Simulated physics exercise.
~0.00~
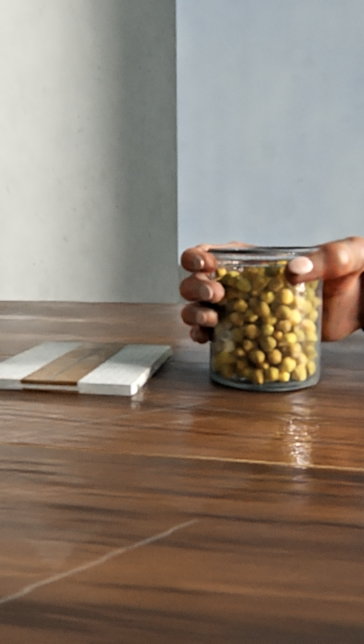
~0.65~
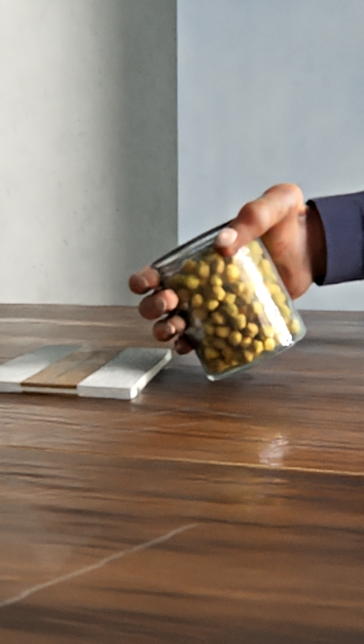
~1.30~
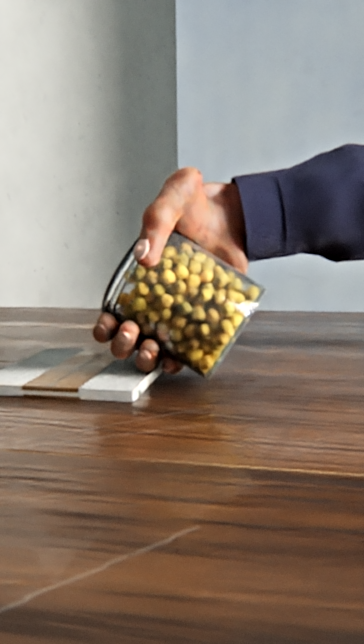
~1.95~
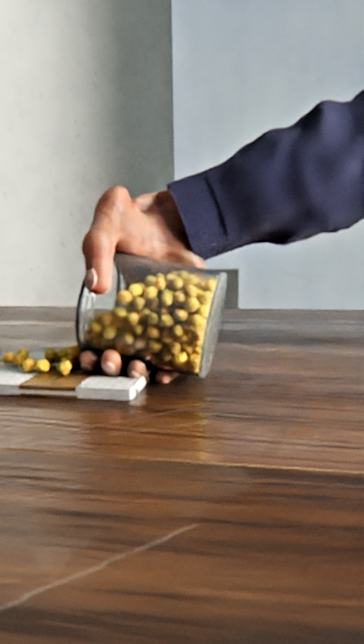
On a glossy brown wooden table against a grey and pale blue wall, a hand holds an upright clear jar partly filled with round yellow balls, to the right of a low white and brown block. The hand lifts the jar and tips it to the left, and the balls stay inside. It carries the jar further left and leans it more steeply, with the contents still held in. Finally, the dark-sleeved arm lowers the jar almost onto its side with its mouth over the block, and a few balls spill out onto the block while most remain inside.
